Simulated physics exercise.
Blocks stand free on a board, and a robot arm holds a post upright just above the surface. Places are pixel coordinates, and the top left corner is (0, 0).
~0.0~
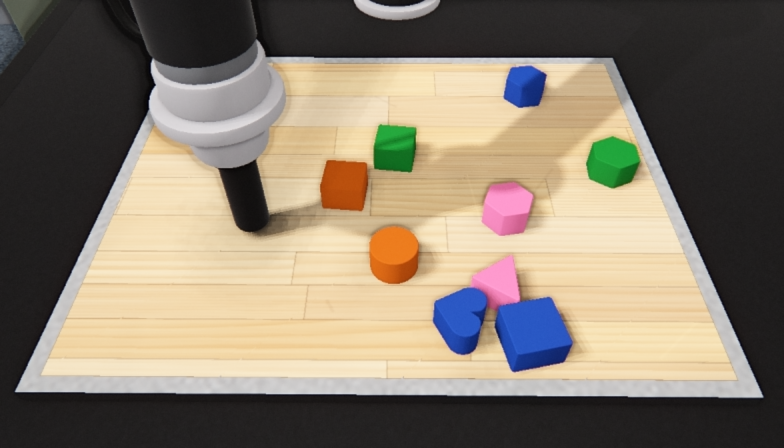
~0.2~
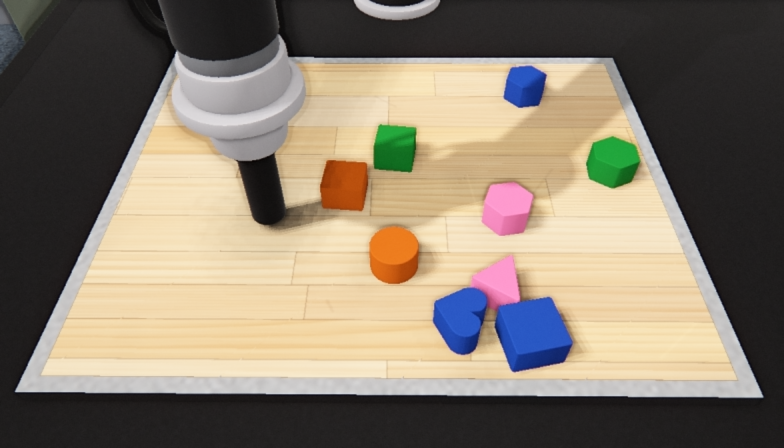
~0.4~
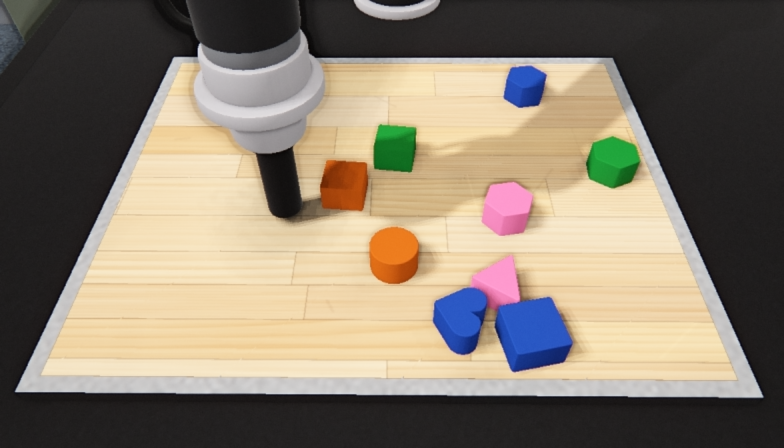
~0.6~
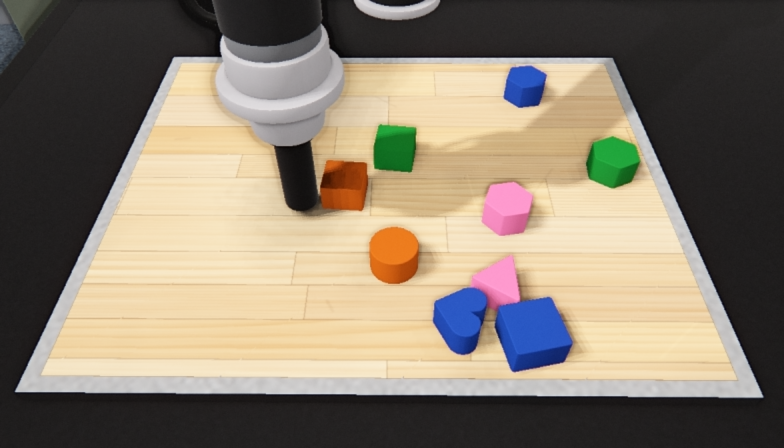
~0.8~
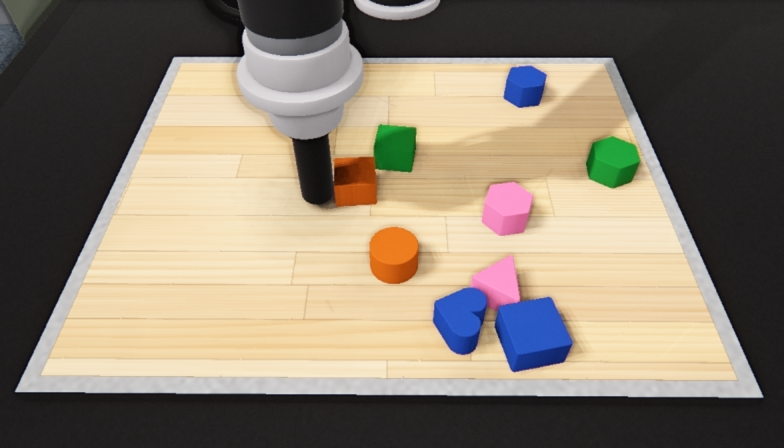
A robot arm's black post moves right and slightly away across a wooden board scattered with coloured blocks, reaches the orange square block, and nudges it a short way to the right, while the other blocks stay still.
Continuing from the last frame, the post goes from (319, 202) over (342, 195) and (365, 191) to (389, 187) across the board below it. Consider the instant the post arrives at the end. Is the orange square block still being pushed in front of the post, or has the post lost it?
Carried ahead at the end.
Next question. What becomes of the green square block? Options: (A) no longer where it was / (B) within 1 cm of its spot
Option A.
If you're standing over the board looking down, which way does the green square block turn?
Against the clock.
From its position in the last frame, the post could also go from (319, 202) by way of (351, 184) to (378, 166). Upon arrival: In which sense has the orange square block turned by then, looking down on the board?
That block twists clockwise.
The first path, step by step. Halfway along, post (354, 185); orange square block (387, 159), turned 15° anticlockwise; green square block (404, 130).
At the end, post (388, 180); orange square block (418, 151), turned 25° anticlockwise; green square block (410, 124), turned 30° anticlockwise.
